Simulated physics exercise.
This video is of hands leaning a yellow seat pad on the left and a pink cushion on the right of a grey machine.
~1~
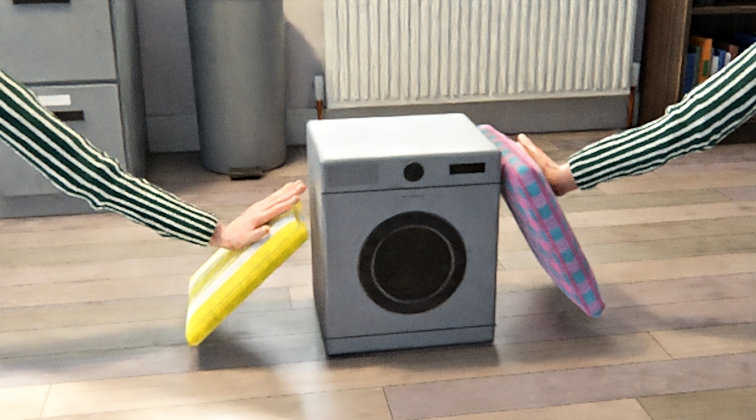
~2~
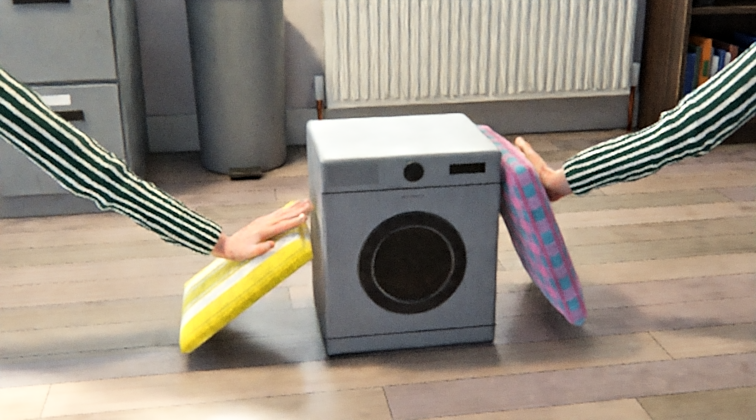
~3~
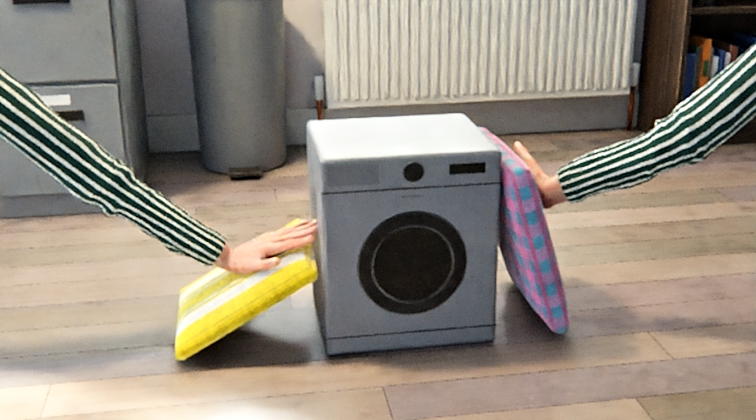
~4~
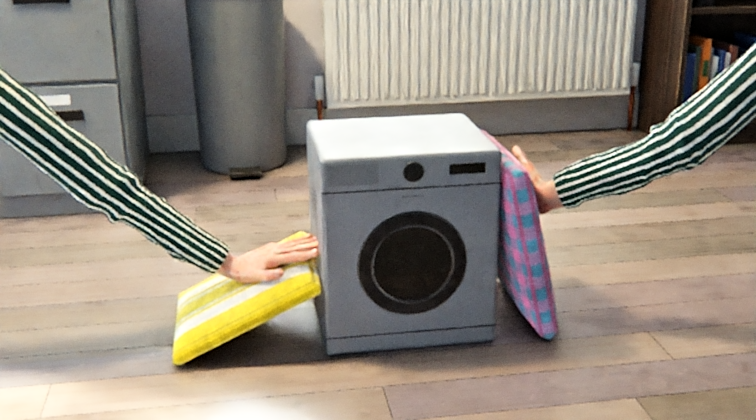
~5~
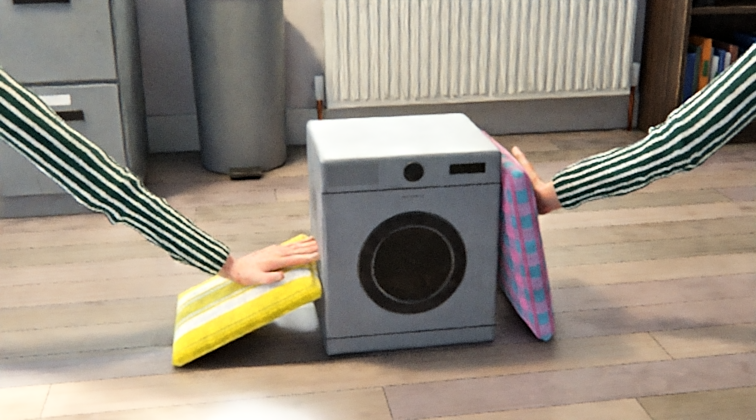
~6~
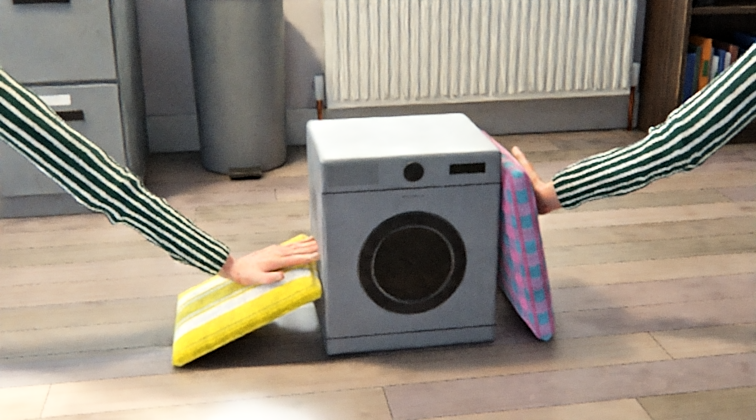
Two hands in striped sleeves pressed cushions against a small grey machine, the yellow one on the left sliding lower into a slant while the pink one on the right shifted nearly upright, then both stayed still.
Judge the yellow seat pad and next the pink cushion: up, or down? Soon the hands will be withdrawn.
Verdict - yellow seat pad: Down; pink cushion: Up.
Then, 0.26 s after the last picture, seat pad flat on the floor near (239, 317); cushion leaning near (509, 232).
Then, 0.48 s after the last picture, seat pad flat on the floor near (241, 319); cushion leaning near (509, 232).
At rest, seat pad flat on the floor near (241, 319); cushion leaning near (509, 232). The yellow seat pad slips and lies down and the pink cushion holds its lean.
